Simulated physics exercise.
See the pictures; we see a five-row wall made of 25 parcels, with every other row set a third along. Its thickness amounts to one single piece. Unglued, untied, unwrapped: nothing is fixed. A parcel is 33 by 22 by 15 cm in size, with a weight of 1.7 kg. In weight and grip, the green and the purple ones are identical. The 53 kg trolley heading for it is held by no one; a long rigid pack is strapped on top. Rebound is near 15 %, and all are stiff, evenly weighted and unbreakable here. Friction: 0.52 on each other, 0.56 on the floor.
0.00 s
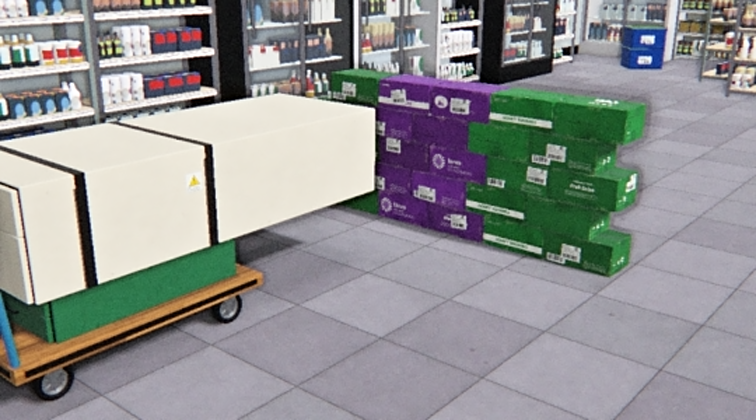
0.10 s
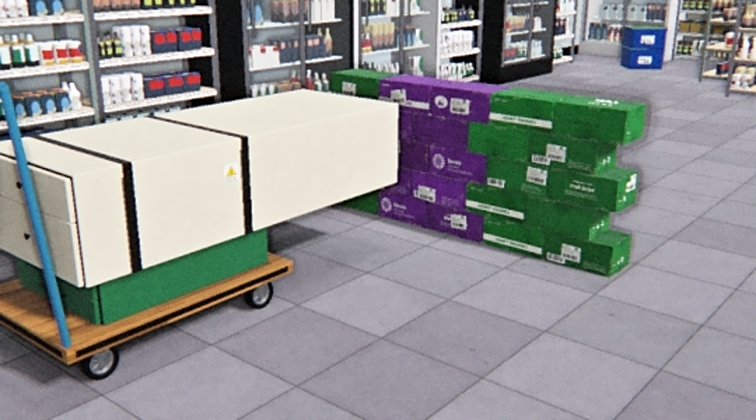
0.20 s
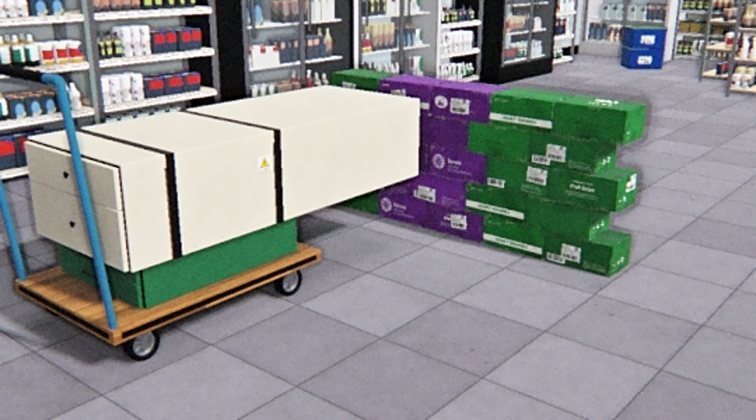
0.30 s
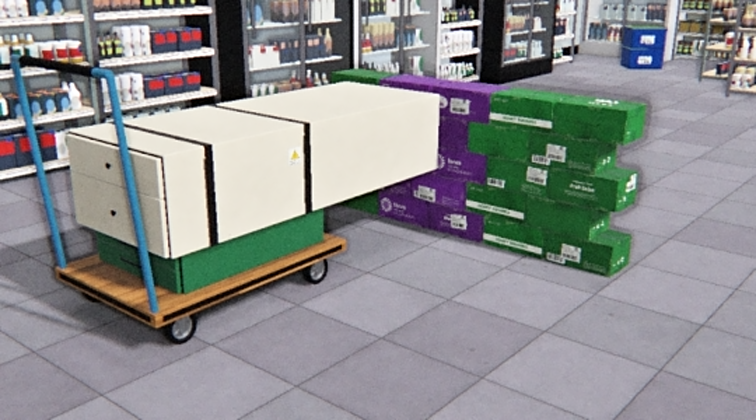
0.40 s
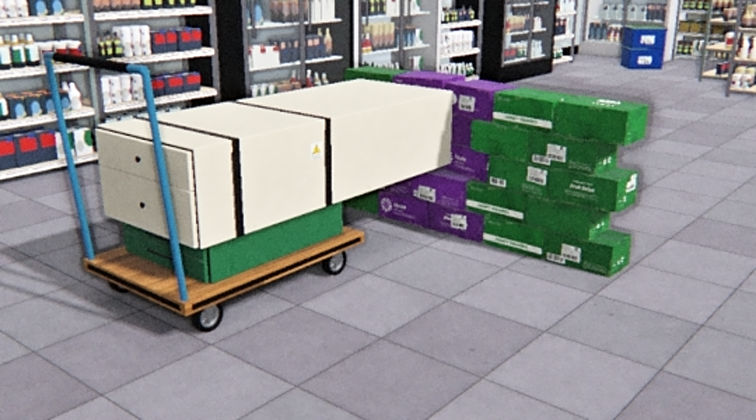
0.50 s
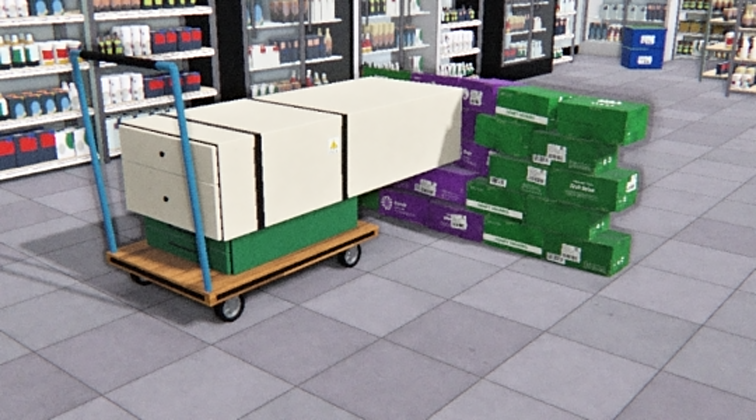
A loaded trolley rolls right and its long white load pushes into stacked purple and green boxes.
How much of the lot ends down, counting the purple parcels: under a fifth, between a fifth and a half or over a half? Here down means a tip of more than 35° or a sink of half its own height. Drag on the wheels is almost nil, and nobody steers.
All told, it comes to greater than half.
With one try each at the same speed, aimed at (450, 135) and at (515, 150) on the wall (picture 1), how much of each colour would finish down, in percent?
Down by colour - green: 50%, then 50%; purple: 80%, then 40%.
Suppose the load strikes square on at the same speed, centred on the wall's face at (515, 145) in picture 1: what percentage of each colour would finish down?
For green it's 50 per cent, for purple 40 per cent.
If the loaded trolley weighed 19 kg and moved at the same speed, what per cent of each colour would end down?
Green 30, purple 60 per cent.
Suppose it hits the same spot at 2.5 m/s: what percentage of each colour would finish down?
You'd end up with green at 40 per cent down and purple at 70 per cent.
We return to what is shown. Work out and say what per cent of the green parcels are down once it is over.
40 percent of the green ones.
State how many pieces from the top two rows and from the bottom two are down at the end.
I count 8 from the top and 4 from the bottom.
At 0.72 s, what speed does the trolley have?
Roughly 0.8 m/s.
After 0.58 s, load 28 cm past the wall's line, still rolling; none of the 10 purple parcels down (0 of 25 in all colours); top purple parcel leaning 14°; top green parcel leaning 27°, 7 cm lower.
After 0.72 s, load 40 cm past the wall's line, still rolling; 6 of the 10 purple parcels down (9 of 25 in all colours); top purple parcel leaning 39°, 12 cm lower; top green parcel leaning 63°, 27 cm lower.
After 0.94 s, load 57 cm past the wall's line, still rolling; 9 of the 10 purple parcels down (15 of 25 in all colours); top purple parcel on its side; top green parcel on its side.
After 1.32 s, load 82 cm past the wall's line, still rolling; 9 of the 10 purple parcels down (15 of 25 in all colours); top purple parcel on its side; top green parcel on its side.
At rest (2.0 s), load 94 cm past the wall's line, stopped; 9 of the 10 purple parcels down (15 of 25 in all colours); top purple parcel on its side; top green parcel on its side. That is 90 per cent. As the last picture would show them, middles, top purple parcel near (634, 169), top green parcel near (457, 155).
